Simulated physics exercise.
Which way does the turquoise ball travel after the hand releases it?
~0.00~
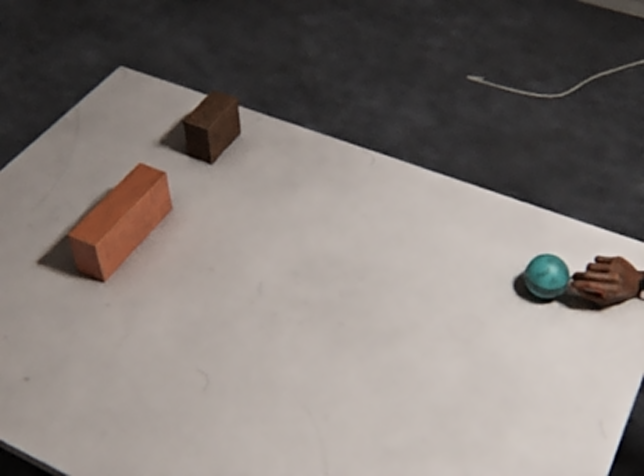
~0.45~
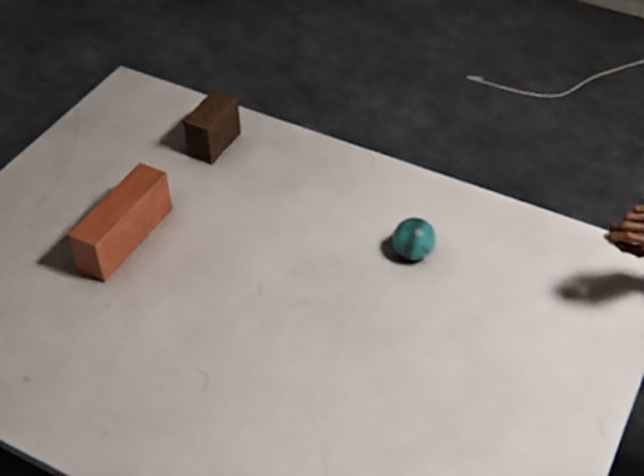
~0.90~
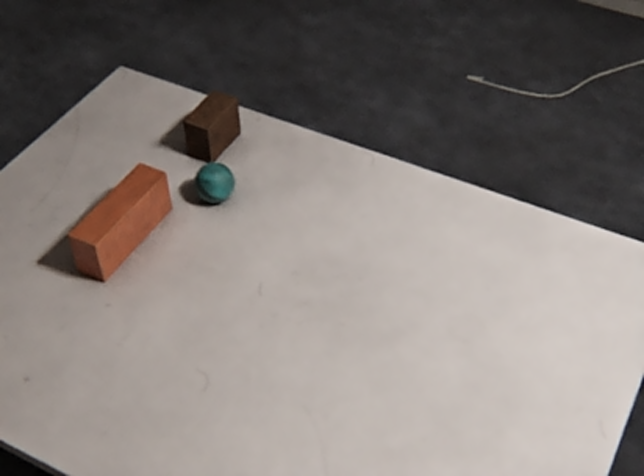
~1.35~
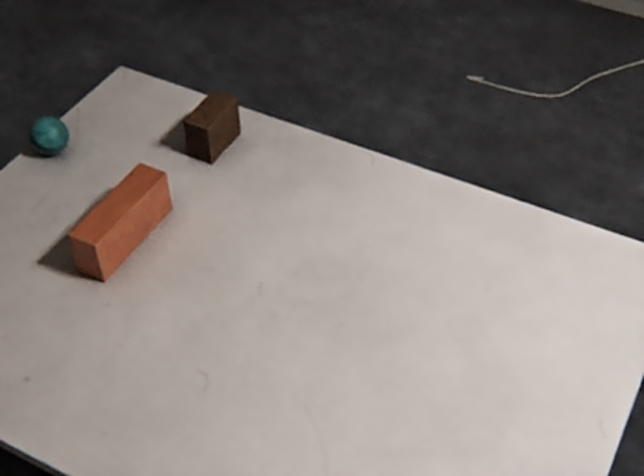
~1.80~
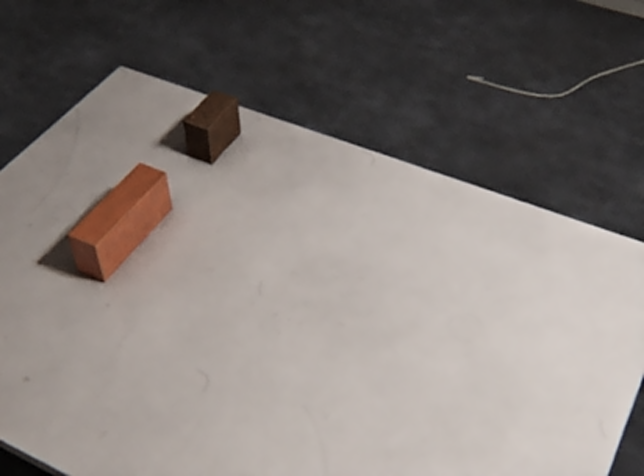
The turquoise ball travels to the left, crossing the table towards the gap between the orange block and the brown brick.
